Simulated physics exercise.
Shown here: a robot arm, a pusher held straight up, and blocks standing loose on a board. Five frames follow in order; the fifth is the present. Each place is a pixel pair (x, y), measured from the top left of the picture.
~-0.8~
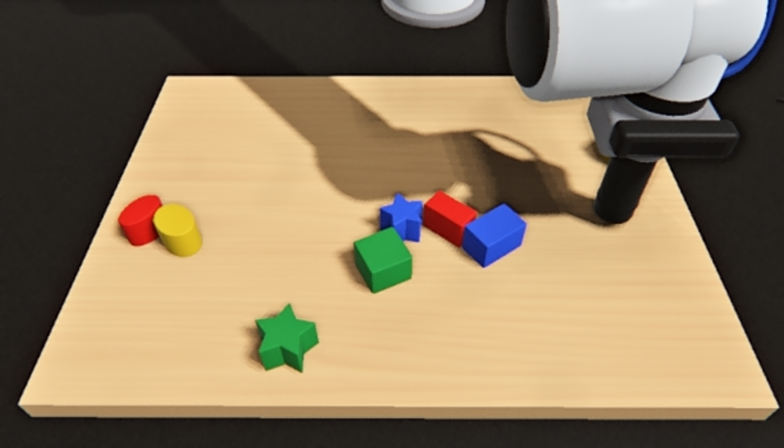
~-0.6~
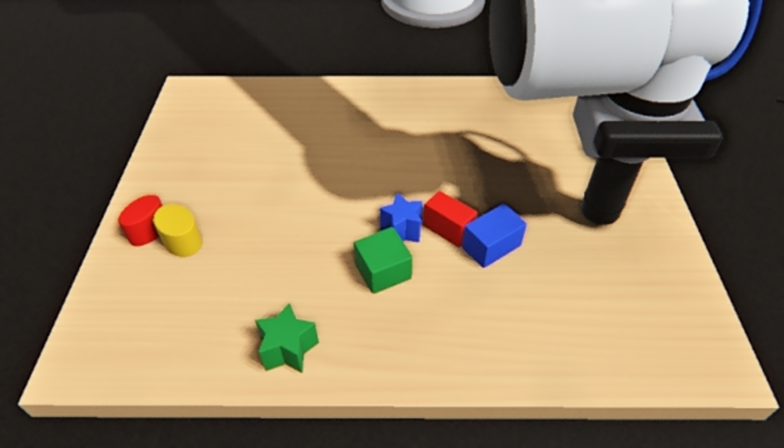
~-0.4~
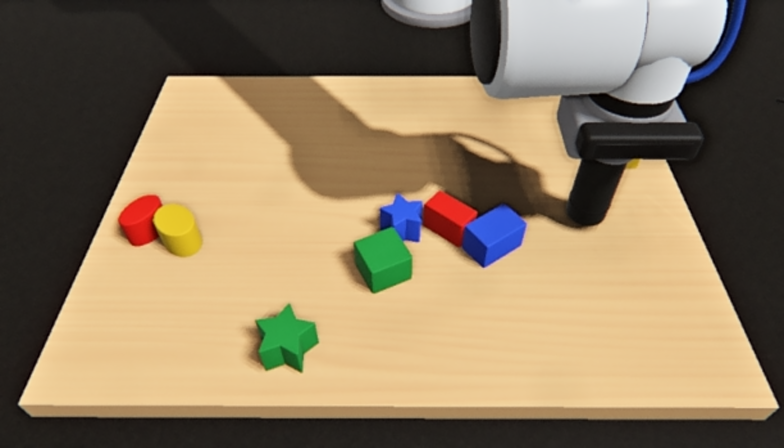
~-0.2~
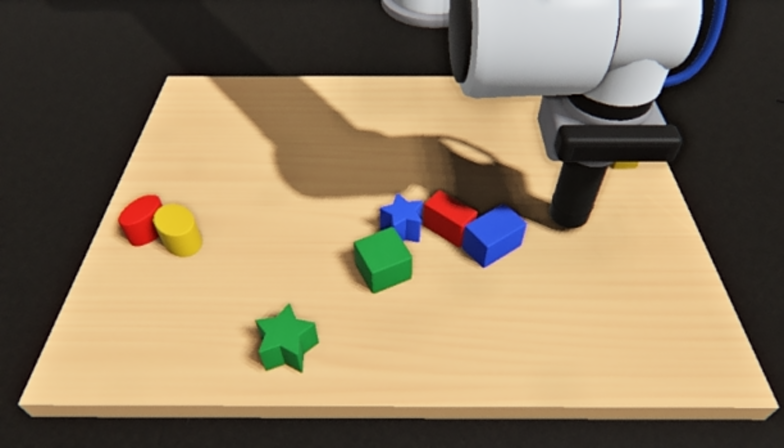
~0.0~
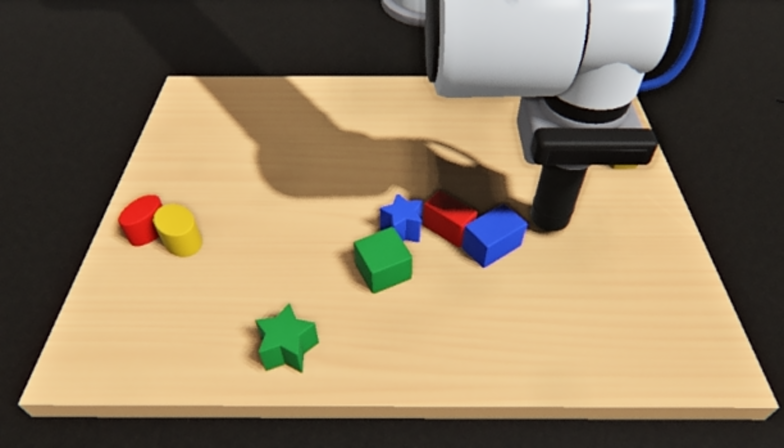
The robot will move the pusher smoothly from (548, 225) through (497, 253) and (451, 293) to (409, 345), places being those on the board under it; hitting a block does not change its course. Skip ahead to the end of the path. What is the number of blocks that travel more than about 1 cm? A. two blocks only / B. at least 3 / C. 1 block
That would be A.
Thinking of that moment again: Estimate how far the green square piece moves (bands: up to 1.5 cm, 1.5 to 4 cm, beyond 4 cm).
It shifts 1.5 to 4 cm.
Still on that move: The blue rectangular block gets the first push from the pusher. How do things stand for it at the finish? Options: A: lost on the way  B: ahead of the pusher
Option A.
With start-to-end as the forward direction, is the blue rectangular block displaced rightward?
I expect so.
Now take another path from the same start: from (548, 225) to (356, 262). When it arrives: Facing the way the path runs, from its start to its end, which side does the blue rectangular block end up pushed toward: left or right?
Heads left.
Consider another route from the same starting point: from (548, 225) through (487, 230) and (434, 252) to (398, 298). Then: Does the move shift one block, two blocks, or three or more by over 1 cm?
Answer: Three or more.
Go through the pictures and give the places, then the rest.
In the first picture, pusher tip (612, 211); block tops, green square piece (383, 249); blue star-shaped block (403, 209); red rectangular block (451, 207); blue rectangular block (496, 224).
In the second picture, pusher (600, 212); blocks unchanged.
In the third picture, pusher (585, 213); blocks unchanged.
In the fourth picture, pusher (568, 215); blocks unchanged.
In the fifth picture, pusher (550, 218); green square piece (383, 249); blue star-shaped block (403, 209); red rectangular block (451, 207); blue rectangular block (496, 224).
On the path given first. One third of the way, pusher (497, 247); red rectangular block (447, 207), turned 15° clockwise; blue rectangular block (454, 242), turned 15° clockwise.
Two thirds of the way, pusher (451, 286); green square piece (353, 249), turned 40° clockwise; red rectangular block (447, 207), turned 15° clockwise; blue rectangular block (401, 268), turned 45° clockwise.
At the end, pusher (409, 339); green square piece (344, 248), turned 60° clockwise; blue star-shaped block in place; red rectangular block (447, 207), turned 15° clockwise; blue rectangular block (380, 280), turned 70° clockwise.
